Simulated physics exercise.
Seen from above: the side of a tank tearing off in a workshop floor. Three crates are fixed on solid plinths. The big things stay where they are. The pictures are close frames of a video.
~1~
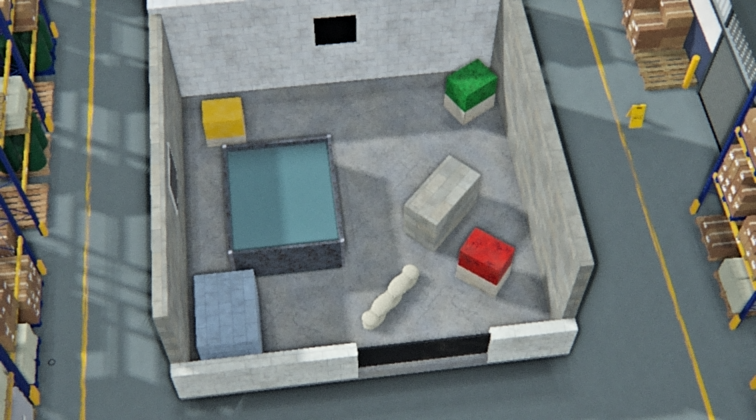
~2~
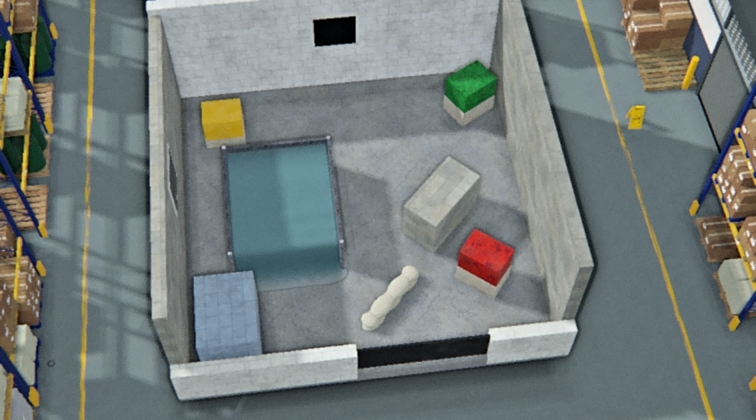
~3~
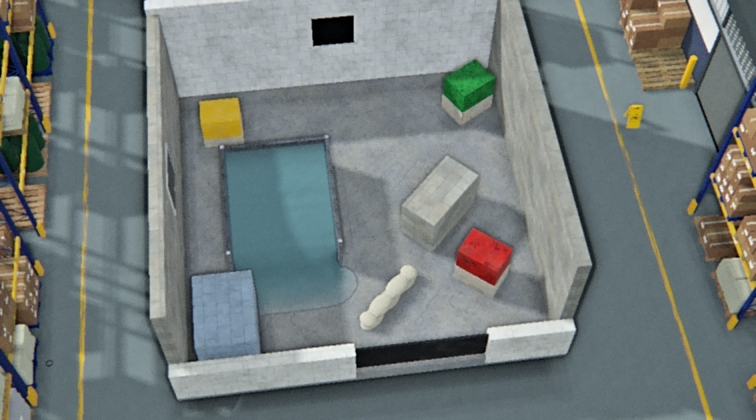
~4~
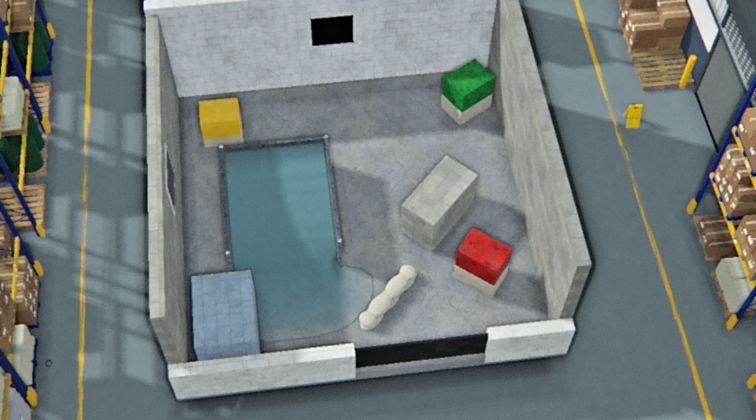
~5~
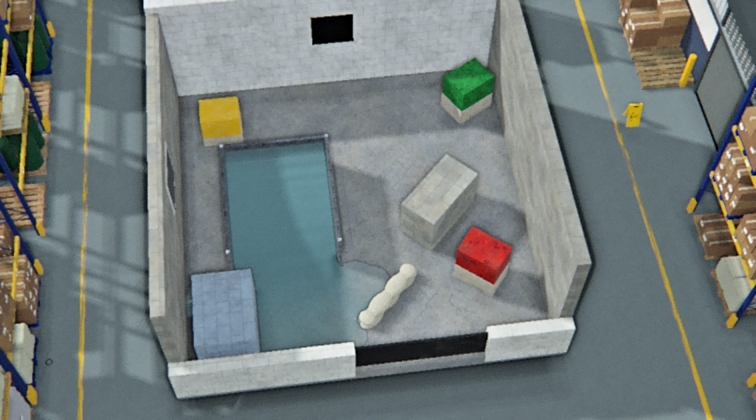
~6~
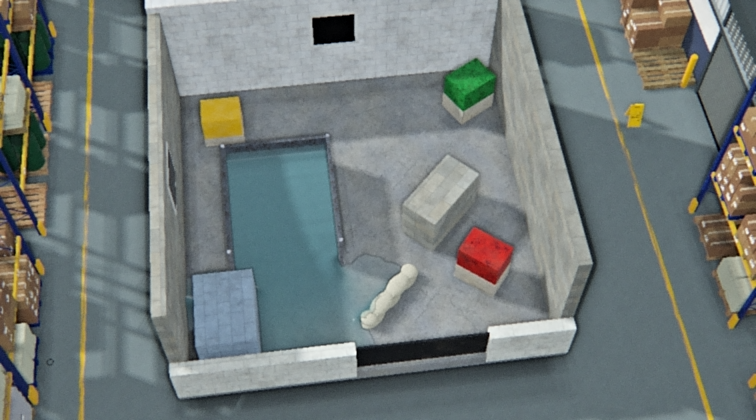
Water pours from the tank's near side and spreads across the floor toward the white twisted roll.
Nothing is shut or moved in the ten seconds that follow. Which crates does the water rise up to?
The green crate stays dry; the red crate stays dry; the yellow crate stays dry.
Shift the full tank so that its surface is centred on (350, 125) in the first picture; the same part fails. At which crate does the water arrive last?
I say the yellow-painted one.
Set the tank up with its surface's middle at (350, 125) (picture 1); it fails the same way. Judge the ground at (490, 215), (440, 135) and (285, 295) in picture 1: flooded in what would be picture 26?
As listed: Awash, covered, covered.
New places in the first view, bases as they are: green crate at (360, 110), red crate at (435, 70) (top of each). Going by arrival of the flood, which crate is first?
It is the yellow-painted one.
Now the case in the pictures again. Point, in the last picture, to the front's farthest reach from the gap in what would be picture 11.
Near (476, 345).
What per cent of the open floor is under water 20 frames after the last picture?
Close to 65 %.
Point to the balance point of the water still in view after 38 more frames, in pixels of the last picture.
I would point to (350, 218).
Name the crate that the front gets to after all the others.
It is the green one.
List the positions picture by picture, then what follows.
In the first picture, still water in the water tank at (282, 195).
In the second picture, water pours out at (288, 265) and has run to a hidden place.
In the third picture, the front is at a hidden place, out from the gap at (287, 265).
In the fourth picture, the front is at a hidden place, out from the gap at (286, 265).
In the fifth picture, water pours out at (287, 264) and has run to a hidden place.
In the sixth picture, water pours out at (288, 265) and has run to a hidden place.
A moment on, water covers 25 % of the floor; the green crate not reached, the red crate not reached, the yellow crate not reached.
Next, water covers 45 % of the floor; the green crate not reached, the red crate water round its plinth, the yellow crate water round its plinth.
Then, water covers 65 % of the floor; the green crate not reached, the red crate water round its plinth, the yellow crate water round its plinth.
Later, water covers 100 % of the floor; the green crate water round its plinth, the red crate water round its plinth, the yellow crate water round its plinth.
In the end, water covers 100 % of the floor; the green crate stayed above the water, the red crate stayed above the water, the yellow crate stayed above the water.
